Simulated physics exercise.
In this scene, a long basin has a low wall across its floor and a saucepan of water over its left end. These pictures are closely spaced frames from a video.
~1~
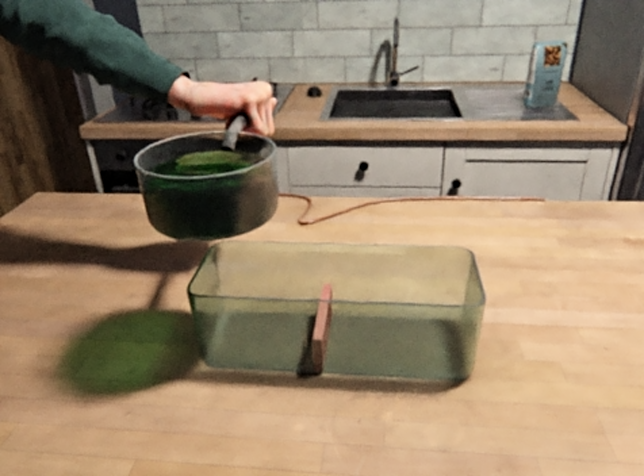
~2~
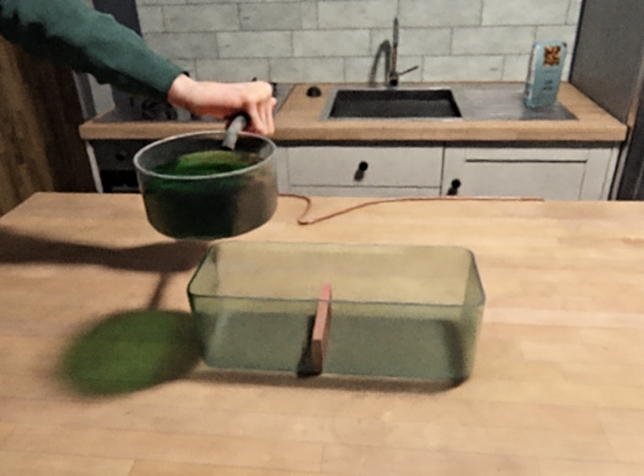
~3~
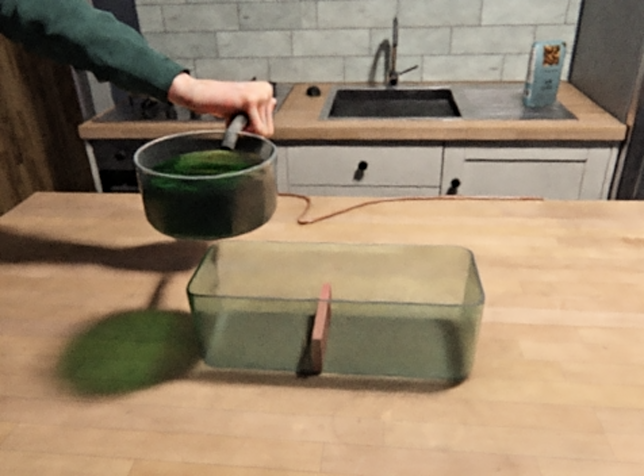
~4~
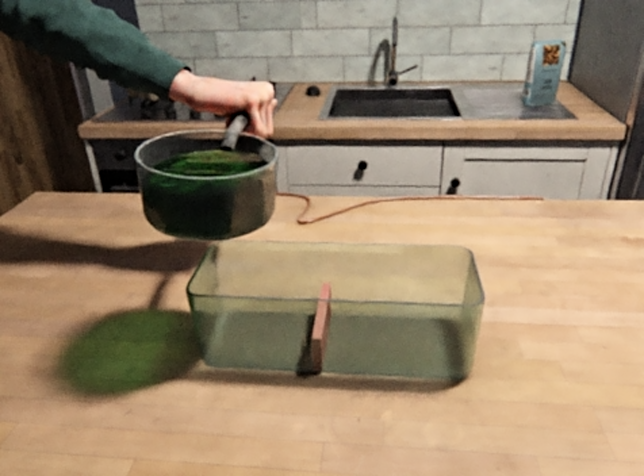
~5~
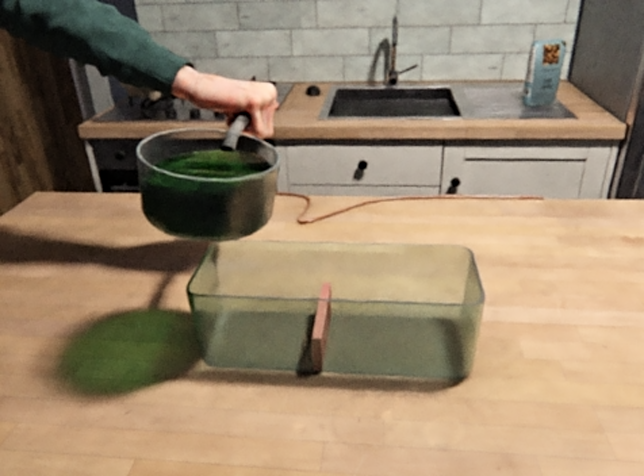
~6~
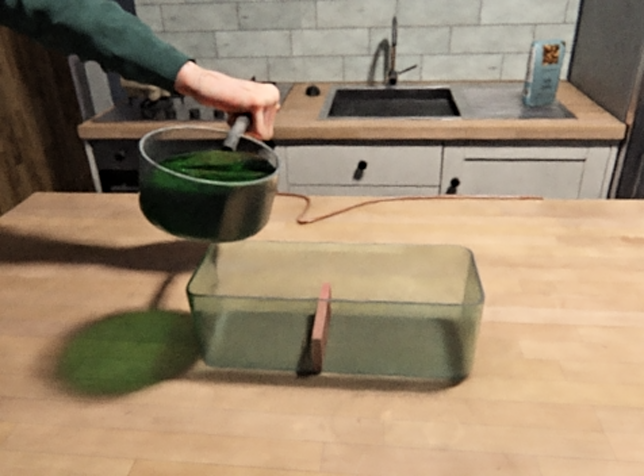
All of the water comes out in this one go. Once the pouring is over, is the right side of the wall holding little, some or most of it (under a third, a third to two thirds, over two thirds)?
It holds some.
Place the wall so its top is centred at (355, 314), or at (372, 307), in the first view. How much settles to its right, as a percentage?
The first gives 15 %, the second 5 %.
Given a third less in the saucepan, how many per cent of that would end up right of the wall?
Result: Around 25 per cent.
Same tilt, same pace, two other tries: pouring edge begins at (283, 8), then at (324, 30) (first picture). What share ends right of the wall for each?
It comes out at around 80 percent and then around 90 percent.
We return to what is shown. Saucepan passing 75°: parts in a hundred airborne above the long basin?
About 30 per cent.
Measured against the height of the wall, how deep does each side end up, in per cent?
On the left roughly 50, on the right roughly 40.
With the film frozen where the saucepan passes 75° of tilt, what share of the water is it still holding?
It keeps around 45 per cent at that angle.
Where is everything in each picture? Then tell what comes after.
In the first picture, tilt 0°; pouring edge (274, 154); surface from (149, 170) to (274, 171); the long basin's rim runs from (200, 267) to (479, 276); the wall's top is at (323, 310).
In the second picture, tilt 1°; pouring edge (274, 155); surface from (148, 169) to (274, 171).
In the third picture, tilt 2°; pouring edge (274, 157); surface from (149, 168) to (274, 171).
In the fourth picture, tilt 5°; pouring edge (276, 160); surface from (149, 169) to (274, 171).
In the fifth picture, tilt 9°; pouring edge (278, 164); surface from (149, 167) to (275, 172).
In the sixth picture, tilt 14°; pouring edge (279, 171); surface from (148, 169) to (276, 172).
A moment on, the saucepan is tipped on its side and 47 per cent is still to pour, 3 is left of the wall and 18 right of it.
Next, the saucepan is tipped right over and 5 per cent is still to pour, 42 is left of the wall and 48 right of it.
Then the saucepan is tipped right over and 0 per cent is still to pour, 50 is left of the wall and 50 right of it.
Later the saucepan is tipped right over and 0 per cent is still to pour, 50 is left of the wall and 50 right of it.
At rest 50 per cent lies left of the wall, 50 right of it and 1 outside.
